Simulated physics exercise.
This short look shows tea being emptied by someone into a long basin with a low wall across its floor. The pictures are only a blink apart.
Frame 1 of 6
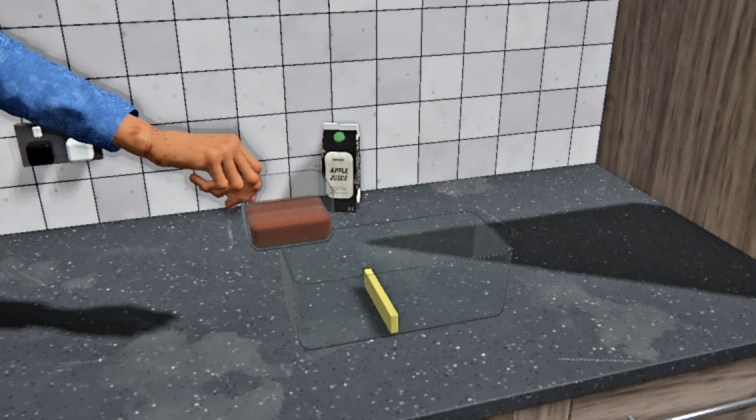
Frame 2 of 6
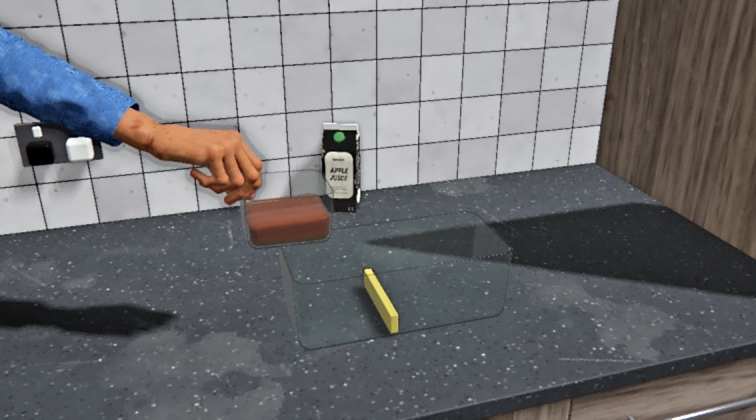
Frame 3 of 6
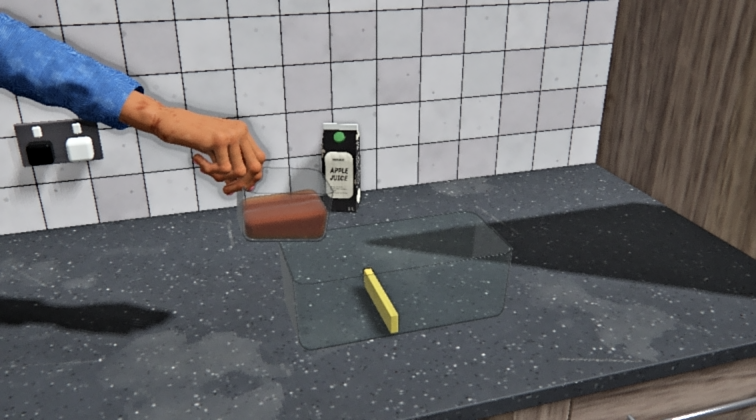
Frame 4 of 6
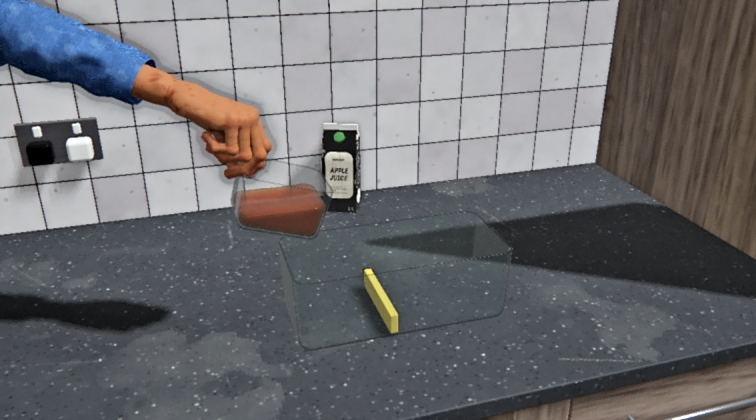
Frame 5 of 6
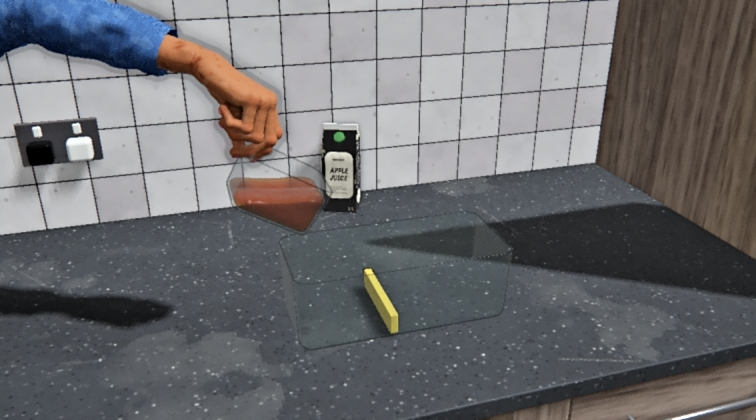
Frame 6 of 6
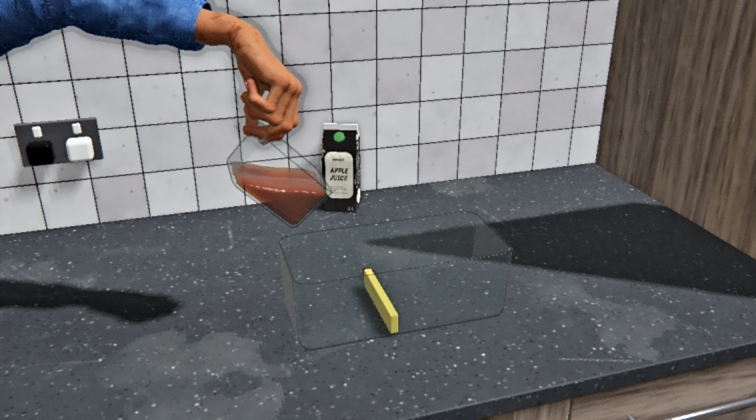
To begin with, a hand holds a small clear container of reddish-brown tea nearly level beside an apple juice carton, behind a long glass basin with a low yellow wall. The hand then rises and moves right, tilting the container increasingly rightward as the tea shifts inside it.
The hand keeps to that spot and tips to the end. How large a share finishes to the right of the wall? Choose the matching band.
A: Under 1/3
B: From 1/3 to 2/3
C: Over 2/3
C, over 2/3.
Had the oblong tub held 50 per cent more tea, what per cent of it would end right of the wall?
It comes to around 85 percent.
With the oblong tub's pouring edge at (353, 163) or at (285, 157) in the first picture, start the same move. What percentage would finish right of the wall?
Close to 85 in a hundred, then close to 15 in a hundred.
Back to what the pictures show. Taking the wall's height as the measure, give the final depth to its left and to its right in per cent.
It settles around 10 on the left side and around 40 on the right side.
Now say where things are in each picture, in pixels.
In the first picture, it leans 0°; its right rim is at (327, 182); the tea meets the walls at (245, 214) and (325, 204); the long basin's rim runs from (286, 261) to (493, 231); the wall's top is at (380, 292).
In the second picture, it leans 2°; its right rim is at (327, 182); the tea meets the walls at (245, 214) and (324, 202).
In the third picture, it leans 8°; its right rim is at (327, 183); the tea meets the walls at (241, 210) and (322, 198).
In the fourth picture, it leans 18°; its right rim is at (326, 183); the tea meets the walls at (236, 201) and (320, 193).
In the fifth picture, it leans 31°; its right rim is at (326, 183); the tea meets the walls at (230, 187) and (319, 187).
In the sixth picture, it leans 46°; its right rim is at (325, 183); the tea meets the walls at (232, 171) and (322, 179).
A moment on, the oblong tub is tipped right over and 29 per cent is still to pour, 10 is left of the wall and 0 right of it.
Next, the oblong tub is tipped right over and 3 per cent is still to pour, 11 is left of the wall and 72 right of it.
Then the oblong tub is tipped right over and 0 per cent is still to pour, 16 is left of the wall and 81 right of it.
Later the oblong tub is tipped right over and 0 per cent is still to pour, 16 is left of the wall and 82 right of it.
At rest 16 per cent lies left of the wall, 82 right of it and 2 outside.
